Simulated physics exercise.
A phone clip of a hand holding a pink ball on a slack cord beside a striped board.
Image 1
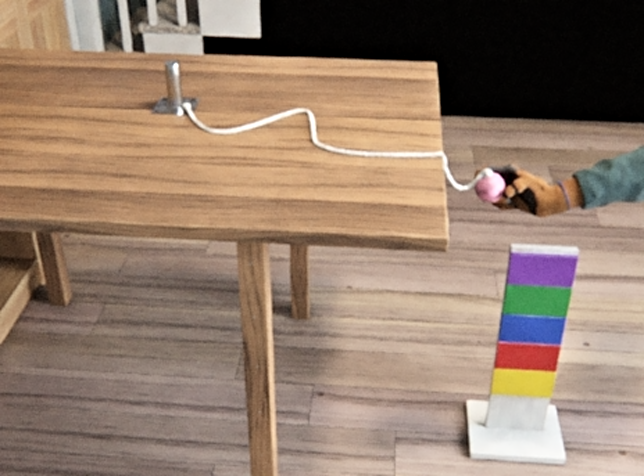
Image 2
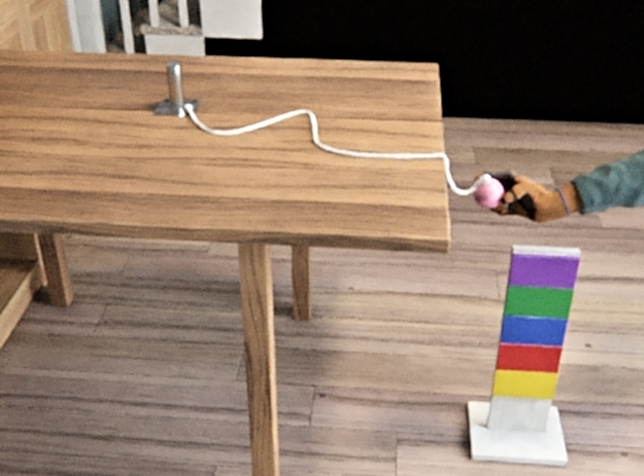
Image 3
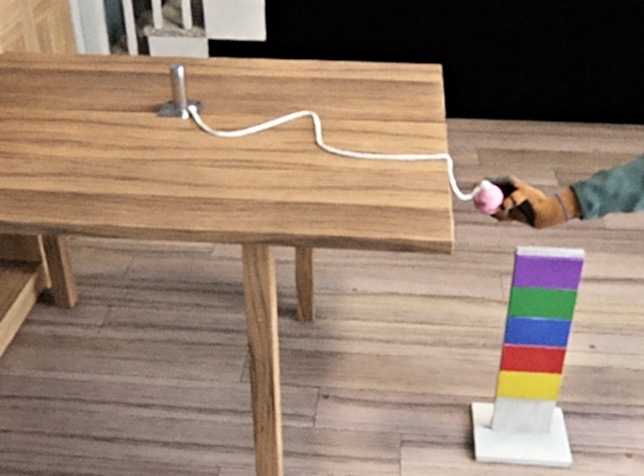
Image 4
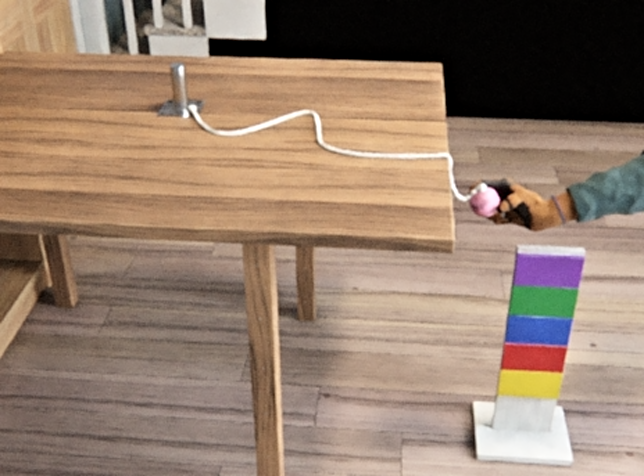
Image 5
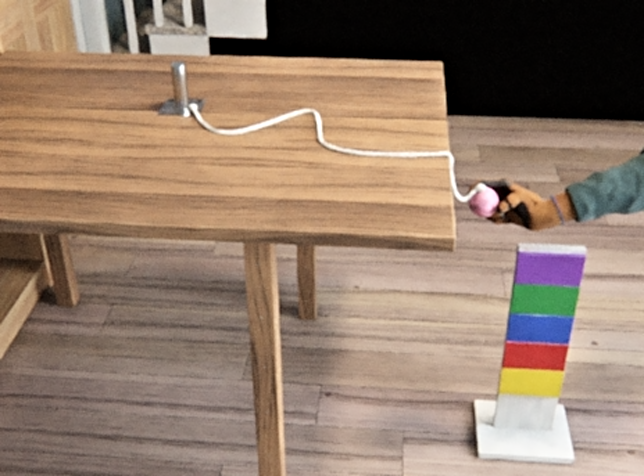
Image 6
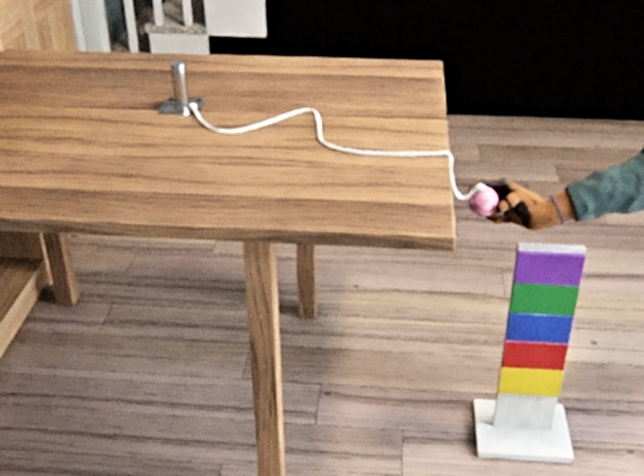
A gloved hand in a teal sleeve, reaching in from the right, holds a pink ball just past the end of a wooden table, in a wood-floored room seen from slightly above. A slack white cord runs from a small metal post across the tabletop to the ball, left of a standing board striped purple, green, blue, red and yellow. Little moves: the hand and ball shift very slightly, and the view drifts a touch.
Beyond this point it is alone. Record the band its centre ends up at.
Centre ends at blue.
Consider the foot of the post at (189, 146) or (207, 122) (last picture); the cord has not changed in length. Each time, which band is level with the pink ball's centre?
Answer, in order: Red, red.
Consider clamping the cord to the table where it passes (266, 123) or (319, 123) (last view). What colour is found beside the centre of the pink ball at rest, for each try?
In order: Green; purple.
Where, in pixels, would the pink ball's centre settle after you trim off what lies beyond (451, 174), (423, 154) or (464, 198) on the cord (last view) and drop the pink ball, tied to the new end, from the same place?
About (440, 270), then (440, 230), then (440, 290).
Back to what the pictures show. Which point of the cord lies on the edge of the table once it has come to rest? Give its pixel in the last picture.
That point sits at about (334, 148).
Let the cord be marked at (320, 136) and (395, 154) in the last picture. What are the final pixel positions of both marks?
To (422, 132) for the first and to (446, 195) for the second.
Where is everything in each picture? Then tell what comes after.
The first frame shows pink ball (490, 188); purple (542, 272); green (537, 302); blue (532, 331); red (528, 358); yellow (523, 384).
The second frame shows pink ball (488, 194); cord through (197, 123) (261, 125) (314, 123) (341, 152) (429, 157).
The third frame shows pink ball (488, 200).
The fourth frame shows pink ball (485, 202); cord through (201, 123) (265, 125) (318, 123) (345, 153) (433, 156).
The fifth frame shows pink ball (483, 202).
The sixth frame shows pink ball (483, 202); cord through (202, 121) (266, 123) (318, 121) (345, 150) (434, 154).
Early on, ball near (458, 310); level with blue.
Midway, ball near (406, 294); level with blue.
Near the end, ball near (451, 310); level with blue.
Finally, ball near (438, 307); level with blue. Its middle rests at the blue band.
